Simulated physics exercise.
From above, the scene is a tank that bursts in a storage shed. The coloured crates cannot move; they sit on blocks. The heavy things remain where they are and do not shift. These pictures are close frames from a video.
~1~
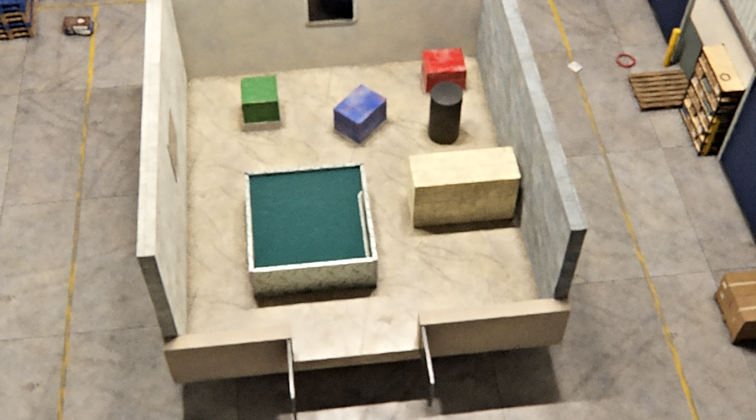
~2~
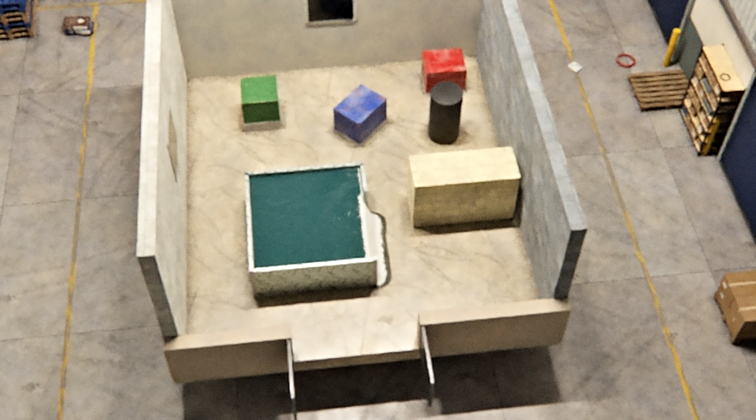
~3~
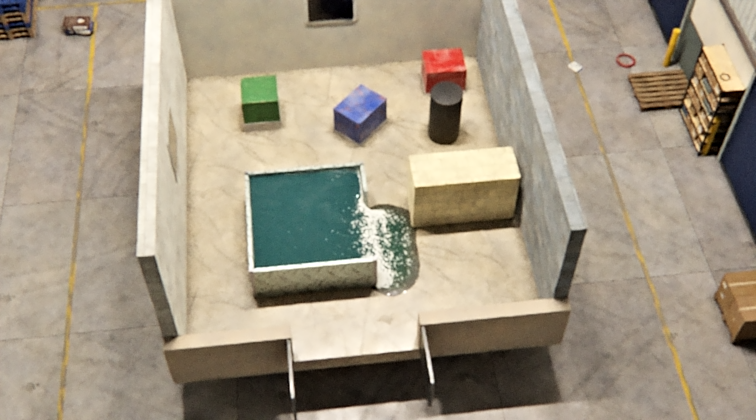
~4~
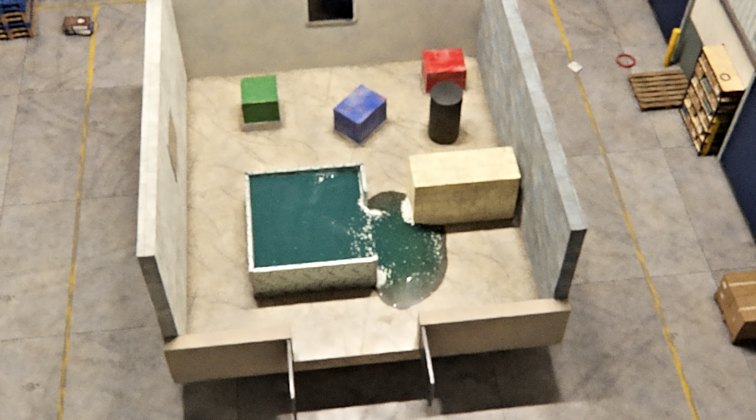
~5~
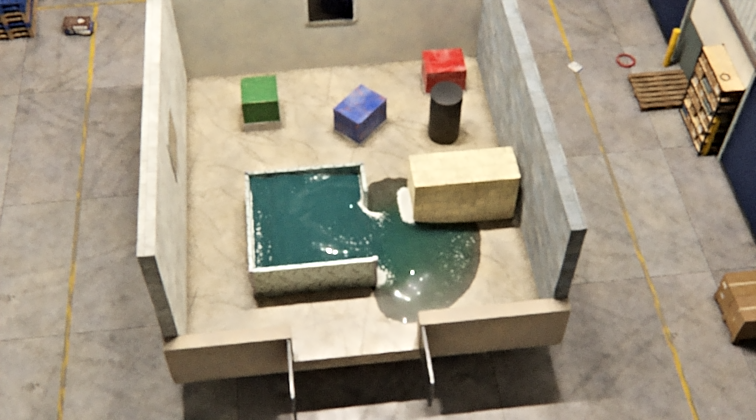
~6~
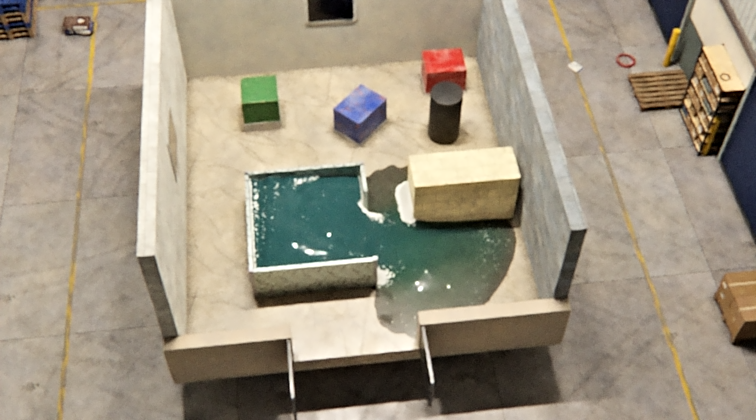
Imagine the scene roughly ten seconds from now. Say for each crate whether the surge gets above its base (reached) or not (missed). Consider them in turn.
Blue crate: Reached; green crate: Missed; red crate: Reached.
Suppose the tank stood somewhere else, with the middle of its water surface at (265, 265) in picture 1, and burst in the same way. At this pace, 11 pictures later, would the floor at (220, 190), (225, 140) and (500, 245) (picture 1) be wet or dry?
As listed: No water, not flooded, covered.
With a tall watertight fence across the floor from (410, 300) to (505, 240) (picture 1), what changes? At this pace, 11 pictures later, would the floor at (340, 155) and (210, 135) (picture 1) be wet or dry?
In order, I'd call them inundated and bare.
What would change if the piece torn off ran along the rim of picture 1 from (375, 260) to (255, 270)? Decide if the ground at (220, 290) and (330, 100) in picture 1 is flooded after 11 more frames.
Result, in order - waterlogged, parched.
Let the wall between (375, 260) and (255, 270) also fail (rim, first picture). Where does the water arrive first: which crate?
The one in green.
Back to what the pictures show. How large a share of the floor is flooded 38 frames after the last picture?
75 %.
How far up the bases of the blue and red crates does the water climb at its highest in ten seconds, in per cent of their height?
Respectively 160 % and 250 %.
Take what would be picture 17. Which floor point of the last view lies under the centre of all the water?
The spot I would choose is (398, 247).
A moment on, water covers 30 % of the floor; the blue crate water round its plinth, the green crate not reached, the red crate not reached.
Next, water covers 40 % of the floor; the blue crate water round its plinth, the green crate not reached, the red crate water round its plinth.
Then, water covers 50 % of the floor; the blue crate water round its plinth, the green crate water round its plinth, the red crate water round its plinth.
Later, water covers 75 % of the floor; the blue crate water round its plinth, the green crate water round its plinth, the red crate water round its plinth.
In the end, water covers 100 % of the floor; the blue crate was topped, the green crate stayed above the water, the red crate was topped.
